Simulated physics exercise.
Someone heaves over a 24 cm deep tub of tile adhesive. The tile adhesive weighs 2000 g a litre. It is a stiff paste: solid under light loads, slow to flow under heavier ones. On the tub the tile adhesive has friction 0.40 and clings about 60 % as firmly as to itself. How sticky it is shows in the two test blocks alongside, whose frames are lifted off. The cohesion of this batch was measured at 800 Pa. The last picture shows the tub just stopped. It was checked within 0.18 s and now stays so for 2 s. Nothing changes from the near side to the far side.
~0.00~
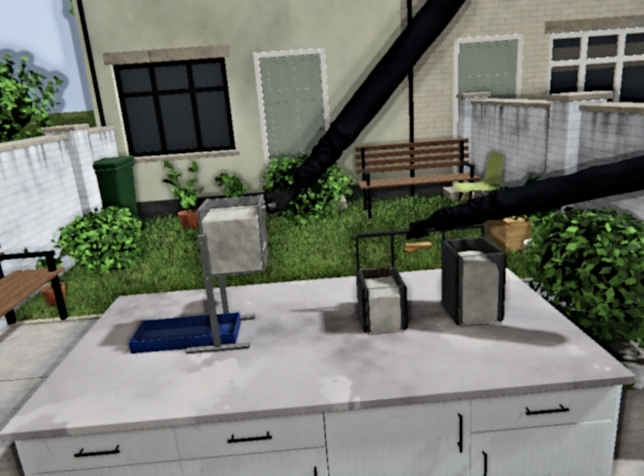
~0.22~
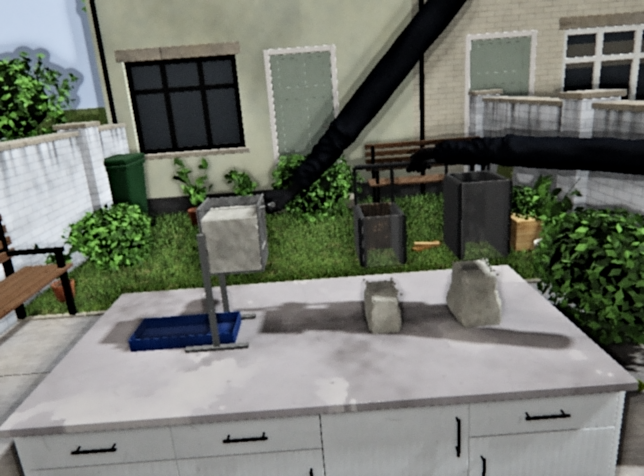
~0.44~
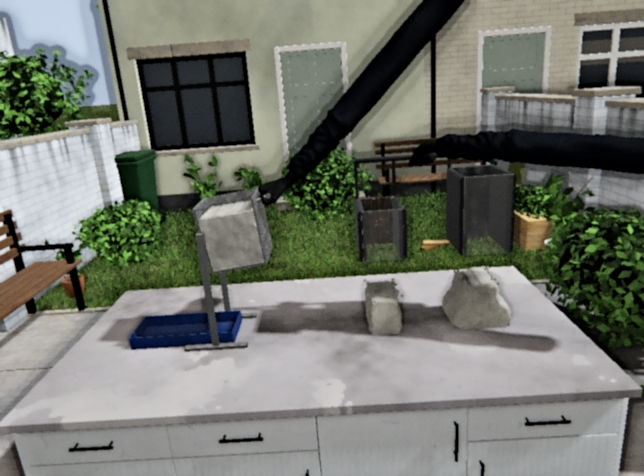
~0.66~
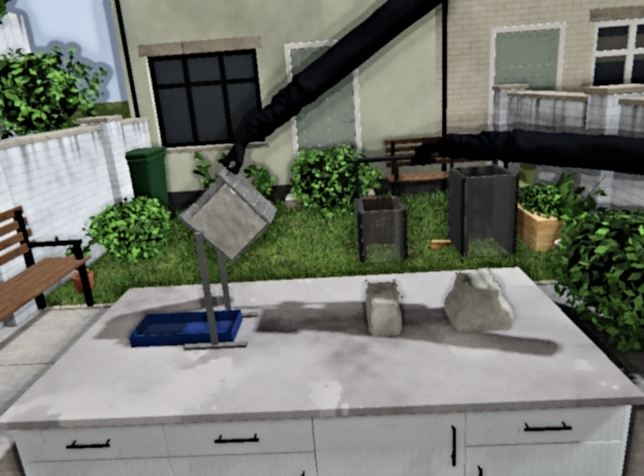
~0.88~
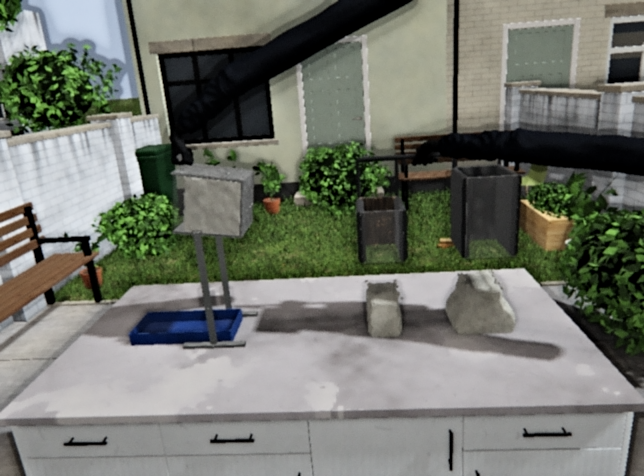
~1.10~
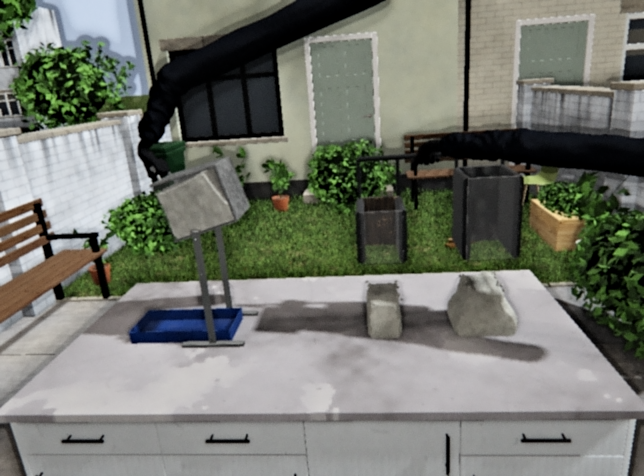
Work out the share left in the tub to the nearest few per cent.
Expect roughly 39 %.
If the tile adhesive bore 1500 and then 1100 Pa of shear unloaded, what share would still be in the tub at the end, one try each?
In that order: 100 %, 40 %.
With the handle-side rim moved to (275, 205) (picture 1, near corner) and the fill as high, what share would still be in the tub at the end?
It would be near 35 %.
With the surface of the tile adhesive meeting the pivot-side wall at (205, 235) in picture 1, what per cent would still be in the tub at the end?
Then about 55 %.
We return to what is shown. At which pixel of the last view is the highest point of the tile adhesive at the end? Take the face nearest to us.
Around (207, 206).
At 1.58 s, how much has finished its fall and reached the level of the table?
Near 40 %.
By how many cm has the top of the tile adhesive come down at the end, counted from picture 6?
About 11 cm.
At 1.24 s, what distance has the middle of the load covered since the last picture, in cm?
About 5 cm.
By 1.24 s, the tub is at 105 degrees and holds 79 %.
By 1.41 s, the tub is at 105 degrees and holds 51 %.
By 1.58 s, the tub is at 105 degrees and holds 39 %.
By 1.75 s, the tub is at 105 degrees and holds 39 %.
By 3.10 s, at the end, the tub is at 105 degrees and holds 39 %.
